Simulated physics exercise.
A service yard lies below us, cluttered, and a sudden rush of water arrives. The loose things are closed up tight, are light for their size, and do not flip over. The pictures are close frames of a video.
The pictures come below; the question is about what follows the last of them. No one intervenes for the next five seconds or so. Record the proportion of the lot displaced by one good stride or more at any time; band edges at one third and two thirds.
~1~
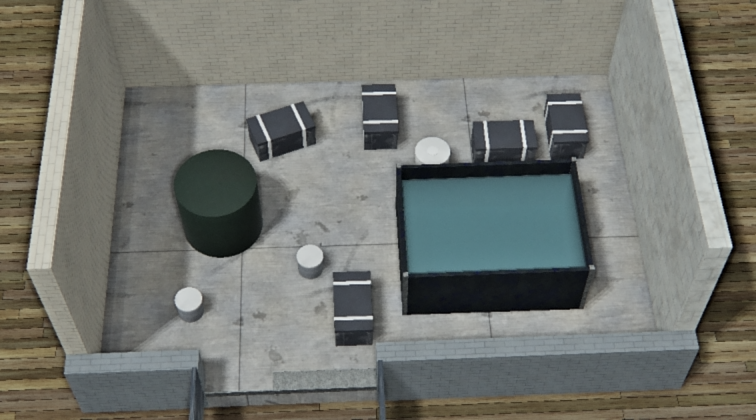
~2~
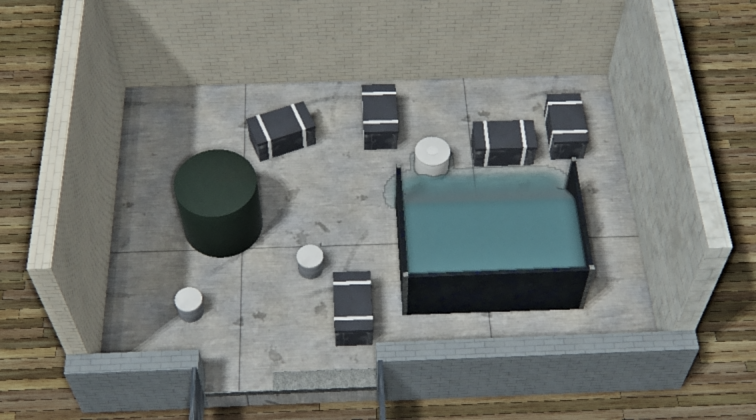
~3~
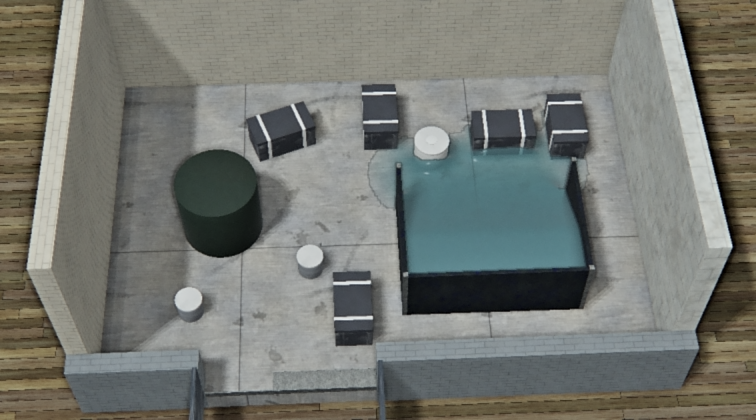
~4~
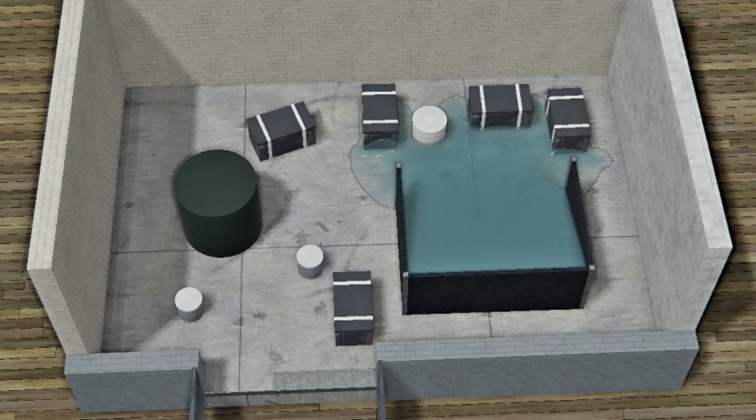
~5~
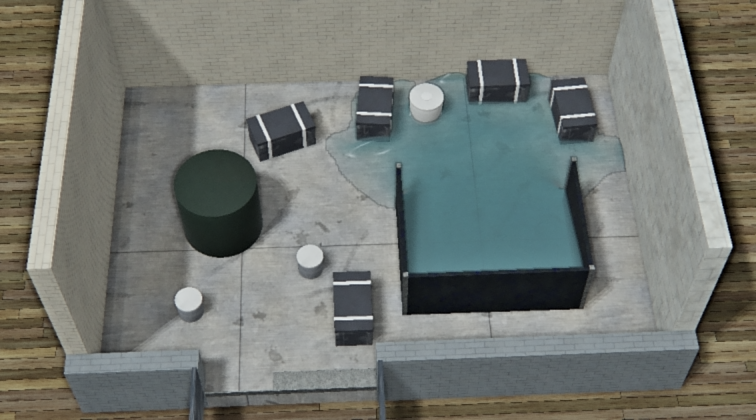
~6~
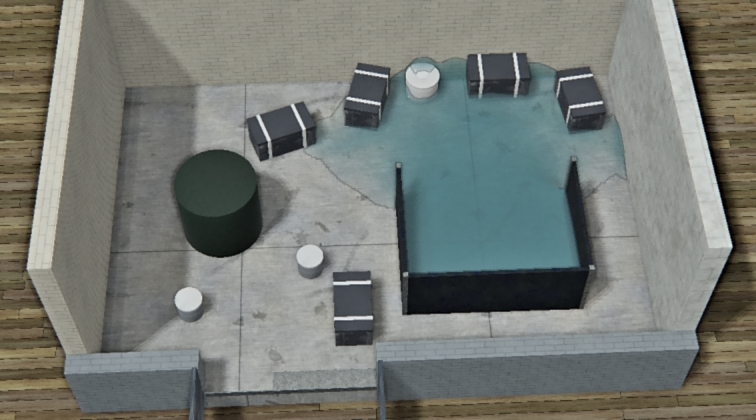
Proportion recorded: Two thirds or more.
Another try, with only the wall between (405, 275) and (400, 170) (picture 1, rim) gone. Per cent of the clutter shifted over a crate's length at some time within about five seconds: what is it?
About 60 %.
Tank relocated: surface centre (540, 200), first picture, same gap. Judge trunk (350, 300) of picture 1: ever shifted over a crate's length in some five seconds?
Put simply: It didn't get there.
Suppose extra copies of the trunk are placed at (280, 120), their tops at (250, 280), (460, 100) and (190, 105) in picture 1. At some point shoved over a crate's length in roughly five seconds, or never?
Okay, in order the twins go nowhere much, a long way, a long way.
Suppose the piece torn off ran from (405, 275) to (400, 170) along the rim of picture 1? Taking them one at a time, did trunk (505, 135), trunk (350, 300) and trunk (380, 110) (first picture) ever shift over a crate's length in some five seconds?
Falls short, travels that far, travels that far.
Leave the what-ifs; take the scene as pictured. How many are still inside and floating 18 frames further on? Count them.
The figure is 4.
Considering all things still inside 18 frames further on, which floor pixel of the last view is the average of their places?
Around pixel (324, 227).
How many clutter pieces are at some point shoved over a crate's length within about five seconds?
The figure is 8.
A moment on, 4 of 8 are well off their spots; 3 afloat.
Next, 5 of 8 are well off their spots; 3 afloat.
Later, 5 of 8 are well off their spots; 4 afloat.
In the end, 8 of 8 are well off their spots, and 8 have been at some point; 6 afloat.
